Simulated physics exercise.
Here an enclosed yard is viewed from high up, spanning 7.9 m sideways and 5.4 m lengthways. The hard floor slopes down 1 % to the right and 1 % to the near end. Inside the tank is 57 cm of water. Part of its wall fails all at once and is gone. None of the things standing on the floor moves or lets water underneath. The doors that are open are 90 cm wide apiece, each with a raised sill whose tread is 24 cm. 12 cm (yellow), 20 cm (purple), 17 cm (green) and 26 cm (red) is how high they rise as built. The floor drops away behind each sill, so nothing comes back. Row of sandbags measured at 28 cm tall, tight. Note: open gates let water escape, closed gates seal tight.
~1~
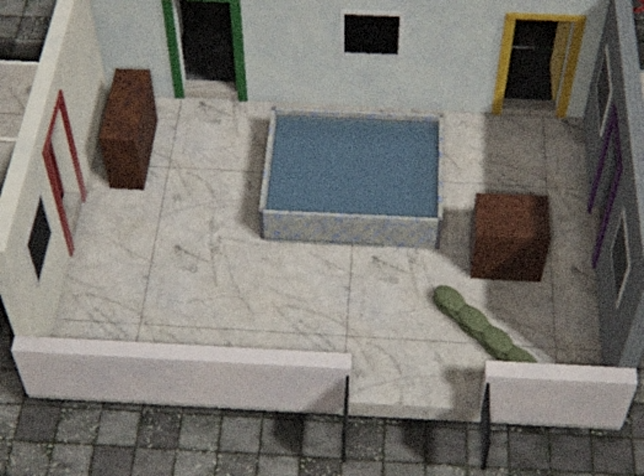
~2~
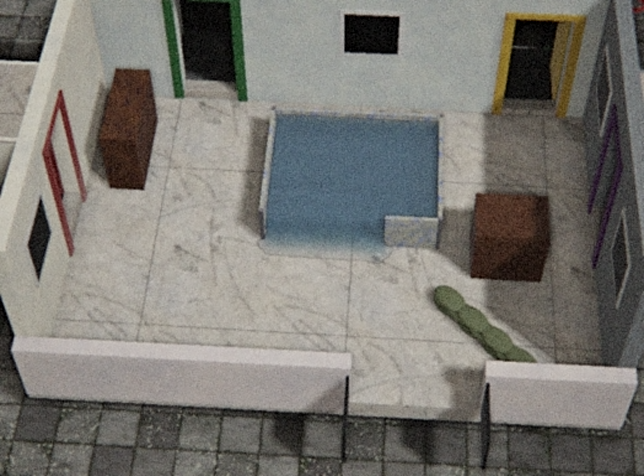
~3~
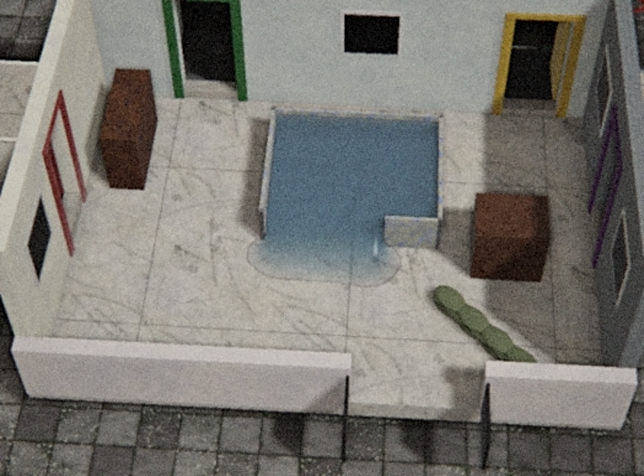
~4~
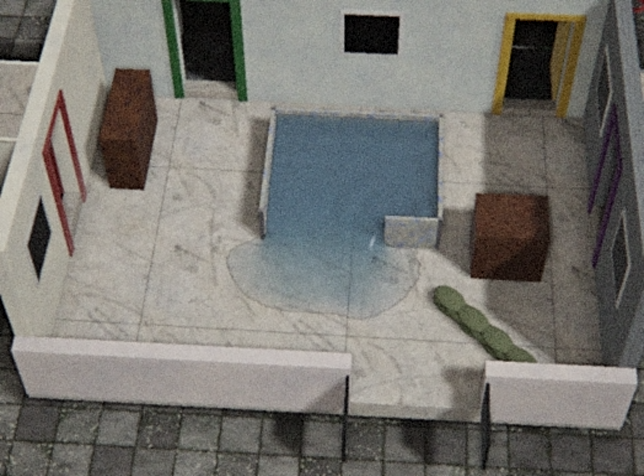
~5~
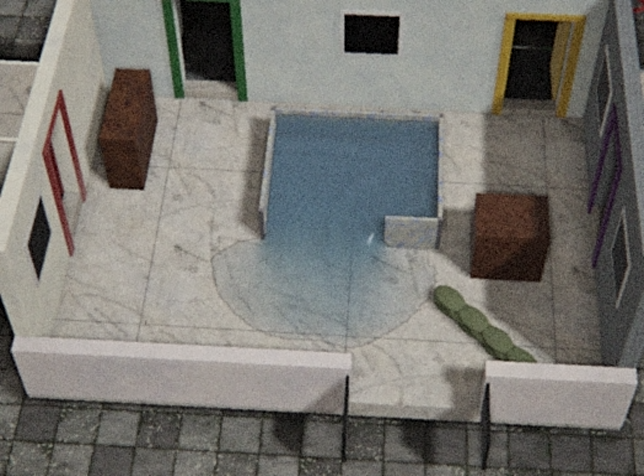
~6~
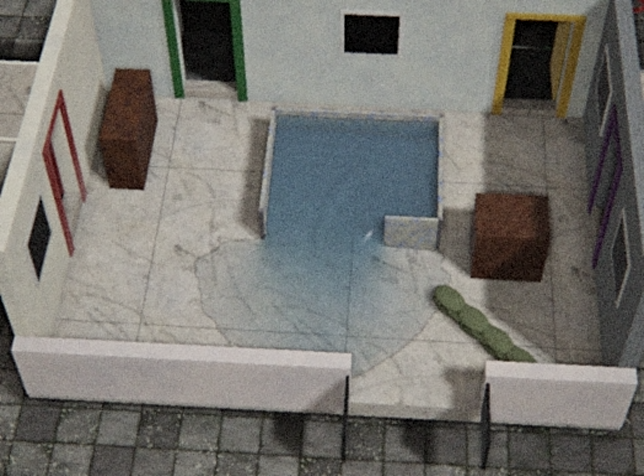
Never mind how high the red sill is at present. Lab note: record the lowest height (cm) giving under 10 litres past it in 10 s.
Lowest height: 6.5 cm.
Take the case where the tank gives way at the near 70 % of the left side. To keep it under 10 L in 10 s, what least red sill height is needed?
That way, roughly 27 cm.
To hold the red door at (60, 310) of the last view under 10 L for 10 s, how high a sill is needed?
22 cm.
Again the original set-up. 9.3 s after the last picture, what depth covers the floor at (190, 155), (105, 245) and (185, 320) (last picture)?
Close to 7, 7 and 6 cm deep.
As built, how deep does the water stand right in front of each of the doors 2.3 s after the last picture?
Yellow door 0 cm, purple door 0 cm, green door 0 cm, red door 0 cm.
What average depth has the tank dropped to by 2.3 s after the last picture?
Some 22 cm.
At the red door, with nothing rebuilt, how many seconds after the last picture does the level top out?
I'd guess close to 6.5 seconds.
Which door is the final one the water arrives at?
I'd say the yellow door.
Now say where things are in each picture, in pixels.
The first picture shows the tank at (354, 166) is whole and still, 57 cm deep; the red door at (66, 183) is dry.
In the second picture, the front is at (306, 253), 0.3 m from the gap at (324, 231); 0.4 m2 of floor is wet, 57 cm left at the back.
In the third picture, the gap is at (324, 233), the front 0.8 m out at (364, 283); the back of the tank holds 57 cm.
In the fourth picture, the gap is at (324, 234), the front 1.3 m out at (346, 312); the back of the tank holds 57 cm.
In the fifth picture, the gap is at (324, 233), the front 1.8 m out at (328, 338); the back of the tank holds 55 cm.
In the sixth picture, the front is at a hidden place, 2.3 m from the gap at (324, 233); 5.8 m2 of floor is wet, 49 cm left at the back; the red door at (66, 183), 3.8 m from the gap, is still 2.4 m from the nearest water.
Then, 0.7 s after the last picture water covers 25 % of the floor, deepest (38 cm) near (286, 383); it has not reached the red door.
Then, 2.3 s after the last picture water covers 35 % of the floor, deepest (38 cm) near (58, 369); it has not reached the red door.
Then, 9.3 s after the last picture water covers 90 % of the floor, deepest (10 cm) near (273, 382); 6 cm at the red door, 0 litres in over its 26 cm sill.
At the red door as built, the water peaked near 9 cm, 6.7 s after the last picture.
Run again over the same 10 s with other heights there, 18 litres in over 5.5 cm, 5 litres over 7.5 cm. The limit of 10 litres is kept from about 6.5 cm up.
